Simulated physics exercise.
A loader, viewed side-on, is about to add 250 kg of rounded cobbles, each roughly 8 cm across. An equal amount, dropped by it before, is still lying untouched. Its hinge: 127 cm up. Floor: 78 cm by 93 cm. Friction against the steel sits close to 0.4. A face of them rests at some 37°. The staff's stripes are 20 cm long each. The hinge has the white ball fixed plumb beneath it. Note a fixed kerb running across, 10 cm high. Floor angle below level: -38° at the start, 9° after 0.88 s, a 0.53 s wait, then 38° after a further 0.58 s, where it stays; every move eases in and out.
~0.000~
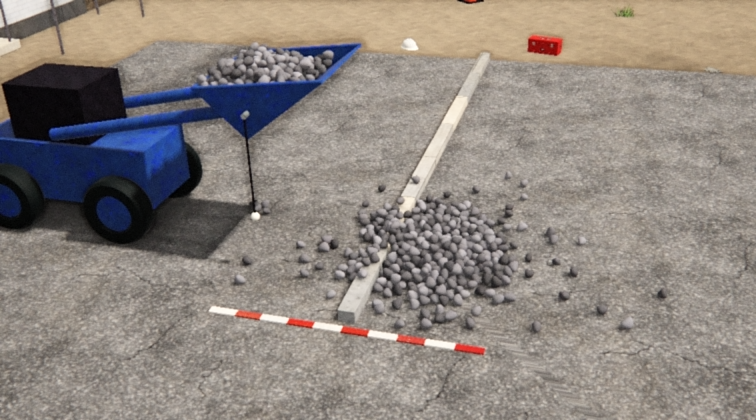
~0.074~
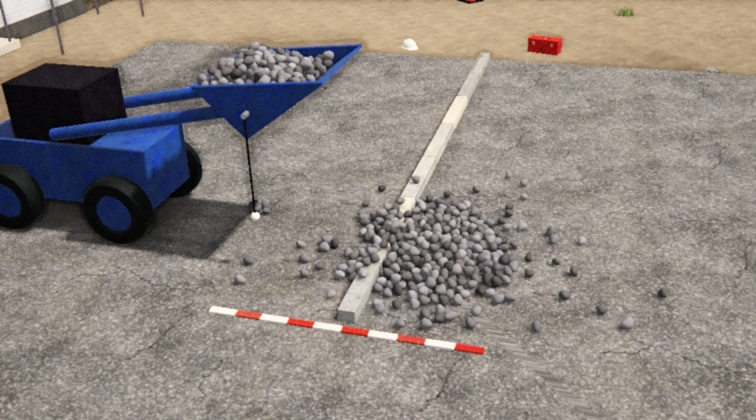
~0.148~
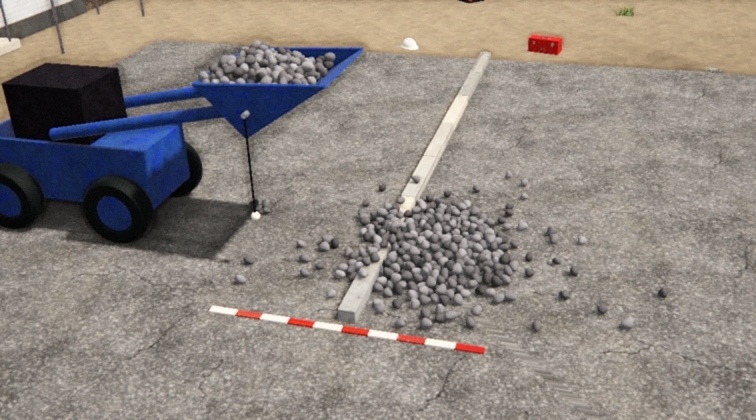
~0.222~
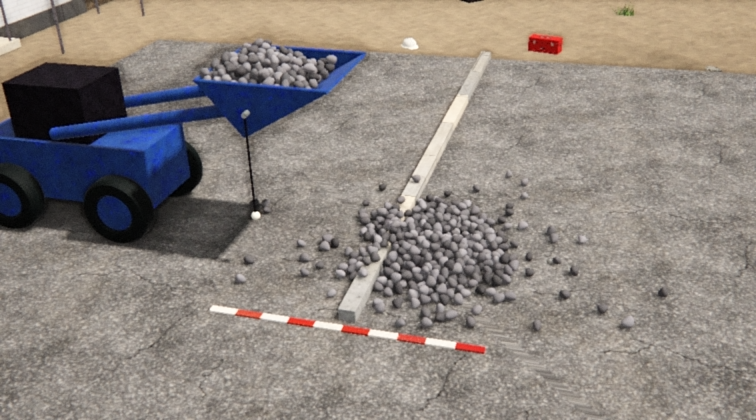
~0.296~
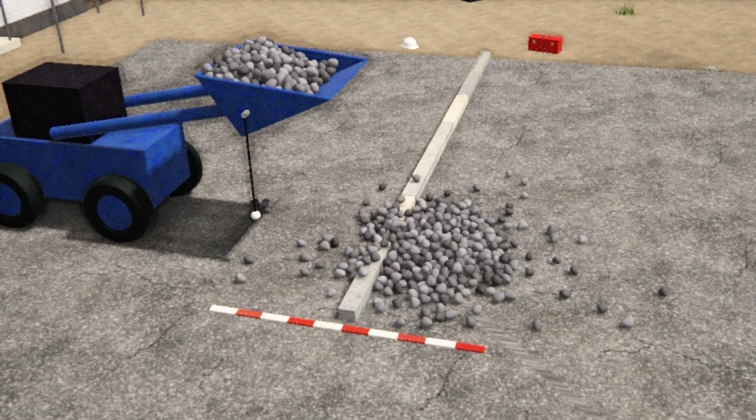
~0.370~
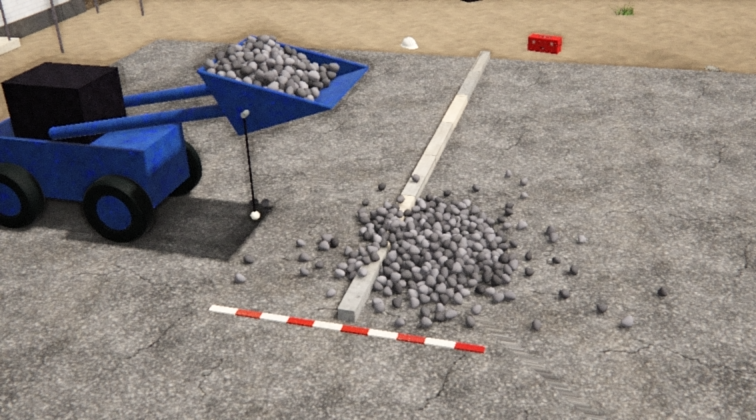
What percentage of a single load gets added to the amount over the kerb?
32 %.
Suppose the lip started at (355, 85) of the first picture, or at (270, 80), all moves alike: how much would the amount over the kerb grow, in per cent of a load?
The first would add some 70 per cent and the second some 0 per cent.
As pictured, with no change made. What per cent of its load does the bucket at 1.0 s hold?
Roughly 100 per cent remains inside.
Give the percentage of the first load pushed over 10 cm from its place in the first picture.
Around 5 in a hundred.
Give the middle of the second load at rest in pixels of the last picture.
The centre sits about (373, 229).
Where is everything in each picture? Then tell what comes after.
The bucket is at -38°, its lip at (322, 82); the top of the load is at (269, 57). The earlier load is highest near (400, 230), 18 cm above ground level, 16 % on this side of the kerb, 86 % over the kerb, in the first picture.
Lip at (322, 83), floor tilted -37°, highest stones at (267, 55); the stones move at 0.1 m/s on average, in the second picture.
Lip at (324, 87), floor tilted -34°, highest stones at (261, 53); the stones move at 0.1 m/s on average, in the third picture.
Lip at (327, 92), floor tilted -31°, highest stones at (252, 50); the stones move at 0.2 m/s on average, in the fourth picture.
The bucket is at -26°, its lip at (329, 99); the top of the load is at (255, 46); the stones move at 0.3 m/s on average, in the fifth picture.
The bucket is at -20°, its lip at (331, 108); the top of the load is at (251, 45); the stones move at 0.3 m/s on average, in the sixth picture.
After 0.7 s the floor is at 2°; in per cent of one load, 100 in the bucket, 16 on this side of the kerb, 86 over the kerb; the foremost stones are at (589, 276).
After 1.0 s the floor is at 9°; in per cent of one load, 99 in the bucket, 17 on this side of the kerb, 86 over the kerb; the foremost stones are at (589, 276).
After 2.4 s the floor is at 38°; in per cent of one load, 8 in the bucket, 94 on this side of the kerb, 100 over the kerb; the foremost stones are at (589, 276).
After 4.9 s the floor is at 38°; in per cent of one load, 0 in the bucket, 84 on this side of the kerb, 118 over the kerb; the foremost stones are at (589, 276). Net gain over the kerb, 32.
